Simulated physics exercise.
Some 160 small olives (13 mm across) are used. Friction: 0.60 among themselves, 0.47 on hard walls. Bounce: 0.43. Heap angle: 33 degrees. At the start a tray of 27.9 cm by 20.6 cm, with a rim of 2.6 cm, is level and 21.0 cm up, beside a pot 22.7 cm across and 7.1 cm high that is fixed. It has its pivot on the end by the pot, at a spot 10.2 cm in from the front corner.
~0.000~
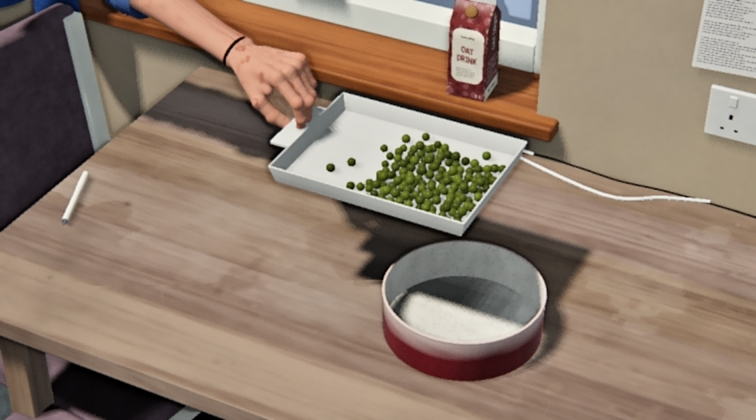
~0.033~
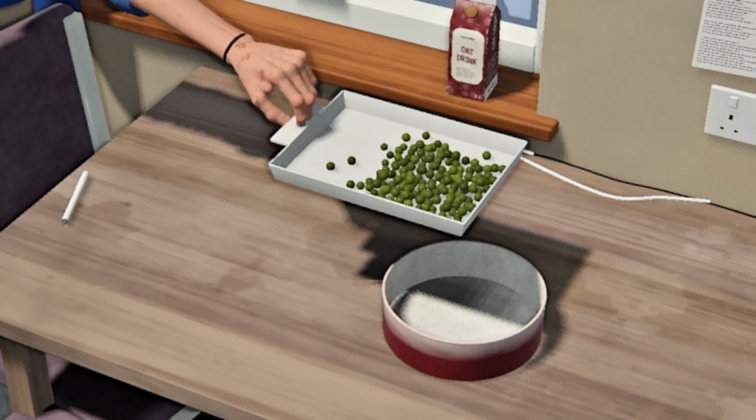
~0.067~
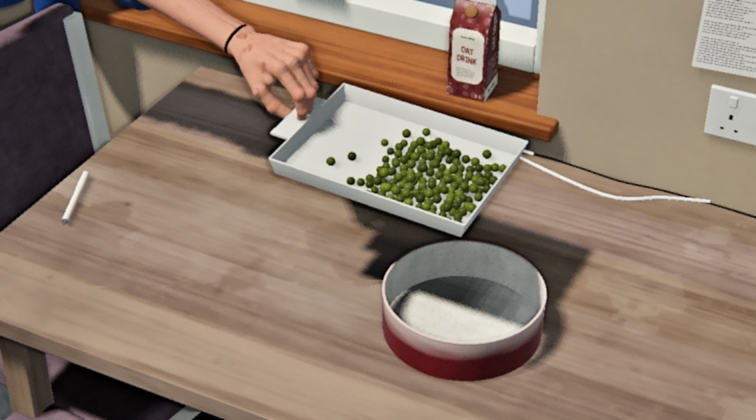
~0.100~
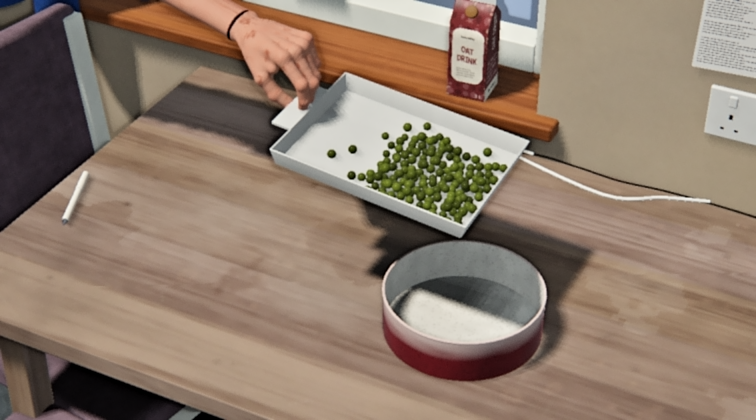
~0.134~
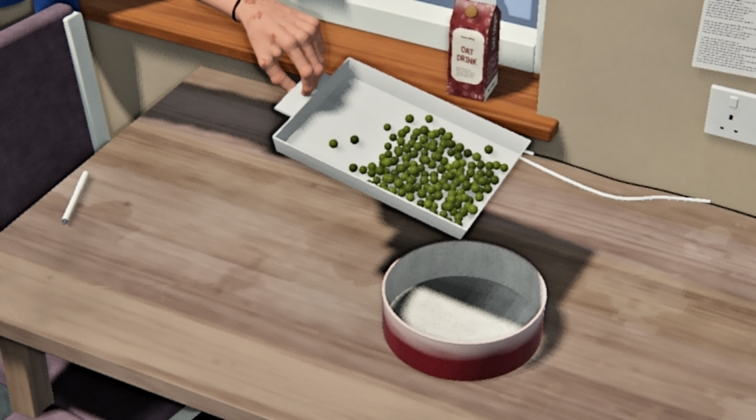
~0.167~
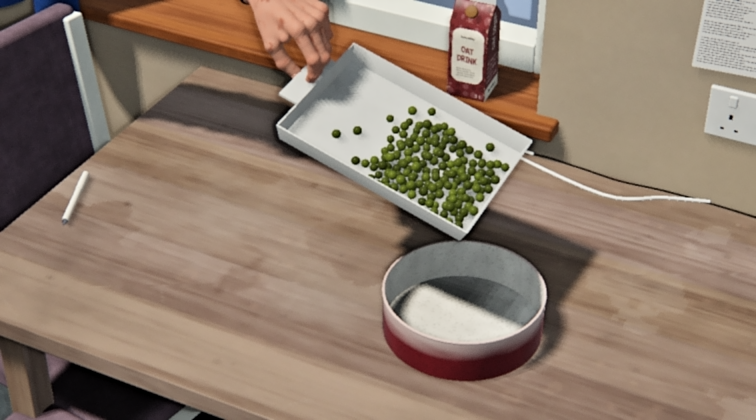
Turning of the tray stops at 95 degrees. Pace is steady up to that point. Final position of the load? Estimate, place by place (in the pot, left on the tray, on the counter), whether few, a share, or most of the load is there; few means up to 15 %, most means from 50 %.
My estimate: Pot: Most, tray: Few, counter: A share.
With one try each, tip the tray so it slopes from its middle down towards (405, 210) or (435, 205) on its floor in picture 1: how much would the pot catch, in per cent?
Estimate: Some 95 % and some 95 % respectively.
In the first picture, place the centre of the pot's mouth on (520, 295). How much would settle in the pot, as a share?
Estimate: ~ 95 %.
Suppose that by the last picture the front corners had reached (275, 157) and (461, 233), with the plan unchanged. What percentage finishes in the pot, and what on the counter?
You'd end with pot at 100 and counter at 5.
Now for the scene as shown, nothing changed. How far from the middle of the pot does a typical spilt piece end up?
That comes to near 22 cm.
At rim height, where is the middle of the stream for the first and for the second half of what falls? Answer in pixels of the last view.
Earlier half at about (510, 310), later half at about (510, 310) in pixels.
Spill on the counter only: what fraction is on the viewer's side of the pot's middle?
Some 40 per cent.
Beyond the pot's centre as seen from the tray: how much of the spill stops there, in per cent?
Around 100 per cent, give or take.
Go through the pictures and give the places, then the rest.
The first picture shows tray tilt 0 degrees, front corners at (275, 165) and (461, 220); middle of the pieces at (432, 184); pot at (464, 289).
The second picture shows tray tilt 1 degrees, front corners at (275, 163) and (461, 220); middle of the pieces at (432, 183).
The third picture shows tray tilt 3 degrees, front corners at (276, 158) and (462, 221), lowest corner right front; middle of the pieces at (432, 181).
The fourth picture shows tray tilt 7 degrees, front corners at (277, 149) and (463, 223), lowest corner right front; middle of the pieces at (433, 179).
The fifth picture shows tray tilt 12 degrees, front corners at (279, 136) and (464, 225), lowest corner right front; middle of the pieces at (434, 175).
The sixth picture shows tray tilt 18 degrees, front corners at (283, 125) and (465, 227), lowest corner right front; middle of the pieces at (436, 172); pot at (464, 289). The tray's pace is about 165 degrees a second.
Then, at 0.40 s, tilt 56 degrees; the tray holds 100 %, the pot 0 %.
After 0.56 s, tilt 83 degrees; the tray holds 95 %, the pot 0 %.
After 0.84 s, tilt 95 degrees; the tray holds 20 %, the pot 30 %.
By 1.7 s all is still; pot 75 %, tray 0 %, counter 25 %.
